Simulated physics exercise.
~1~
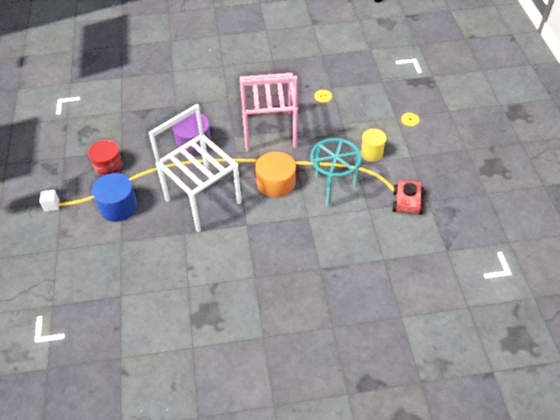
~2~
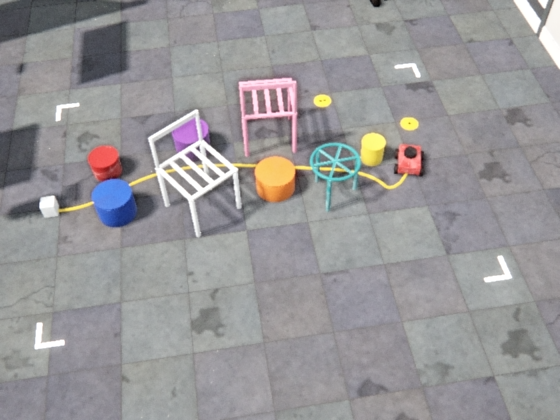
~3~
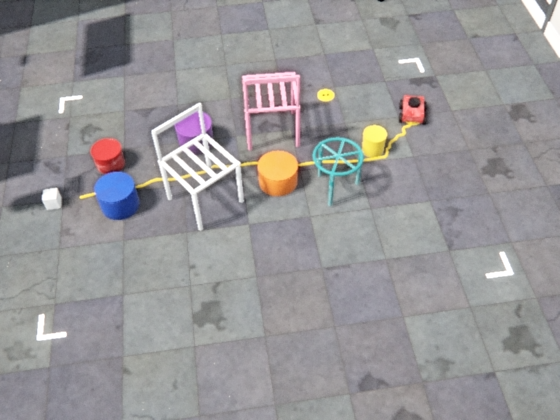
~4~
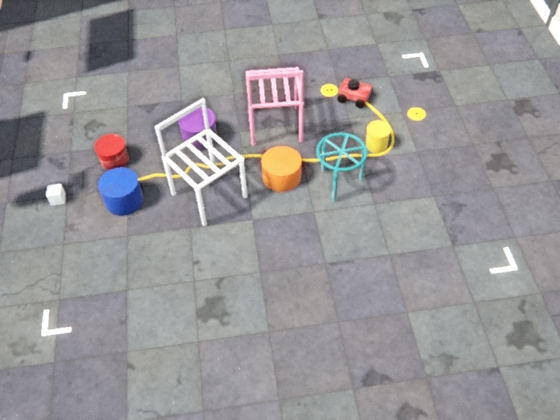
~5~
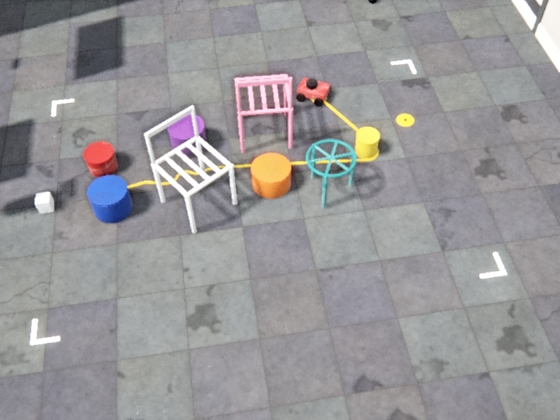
Red cart towing a yellow lead up past a yellow bucket, then left toward a pink chair, pulling the plug out.
